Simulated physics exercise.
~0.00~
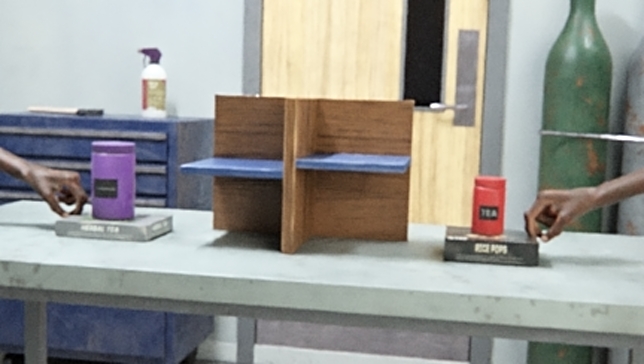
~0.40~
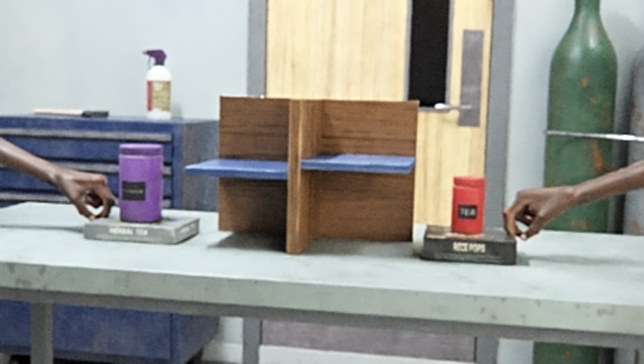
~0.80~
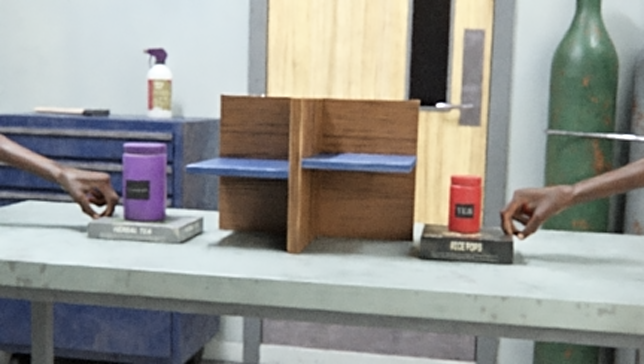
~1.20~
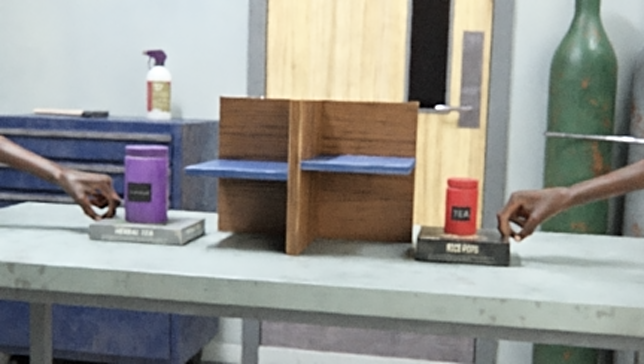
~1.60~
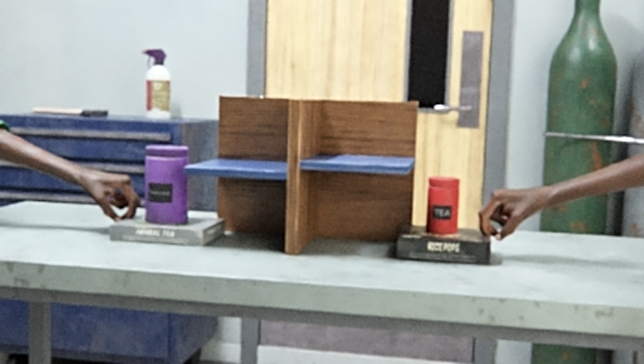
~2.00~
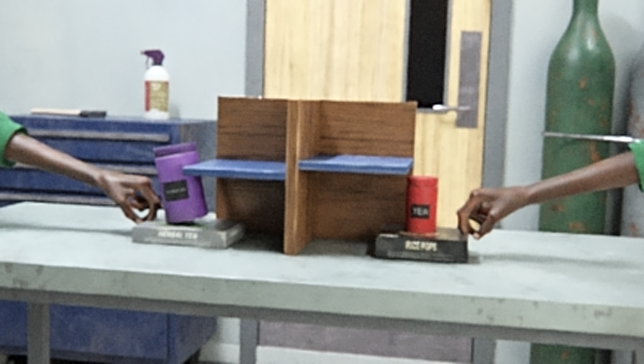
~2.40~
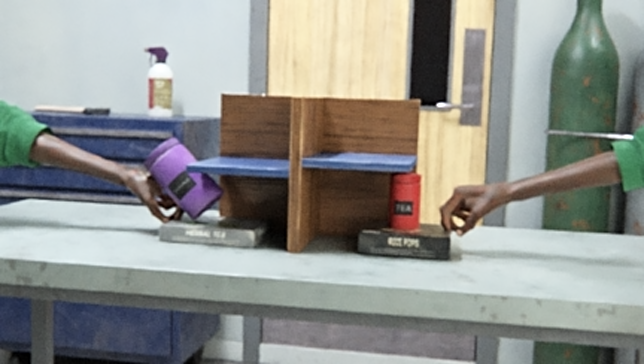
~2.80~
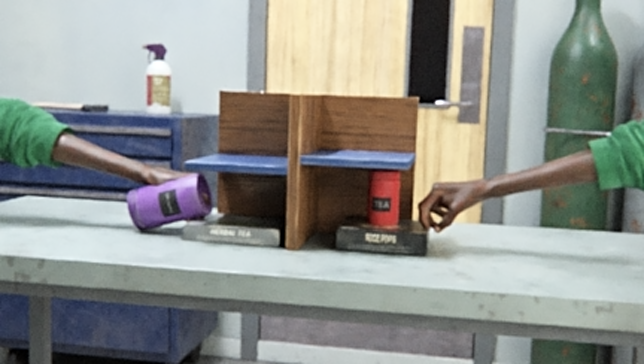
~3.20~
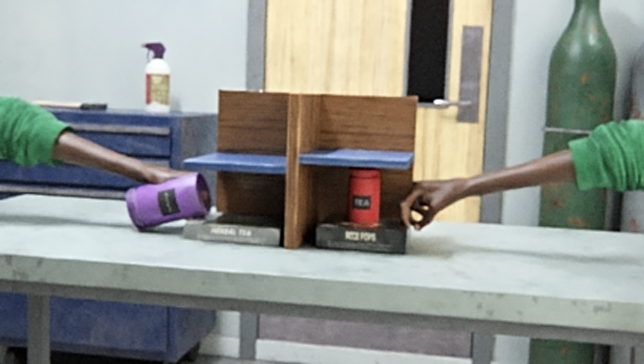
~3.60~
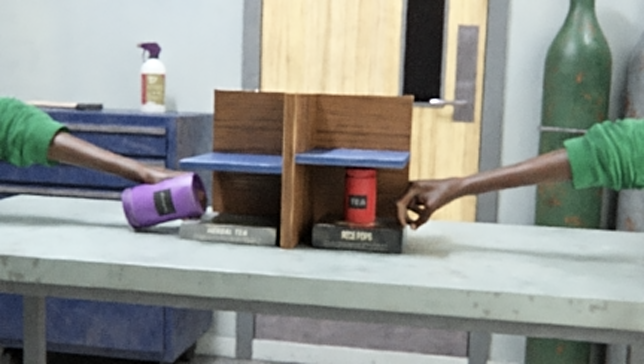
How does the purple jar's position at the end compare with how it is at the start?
At the start the purple jar stands upright on the grey packet, but by the end it is lying on its side near the left hand.
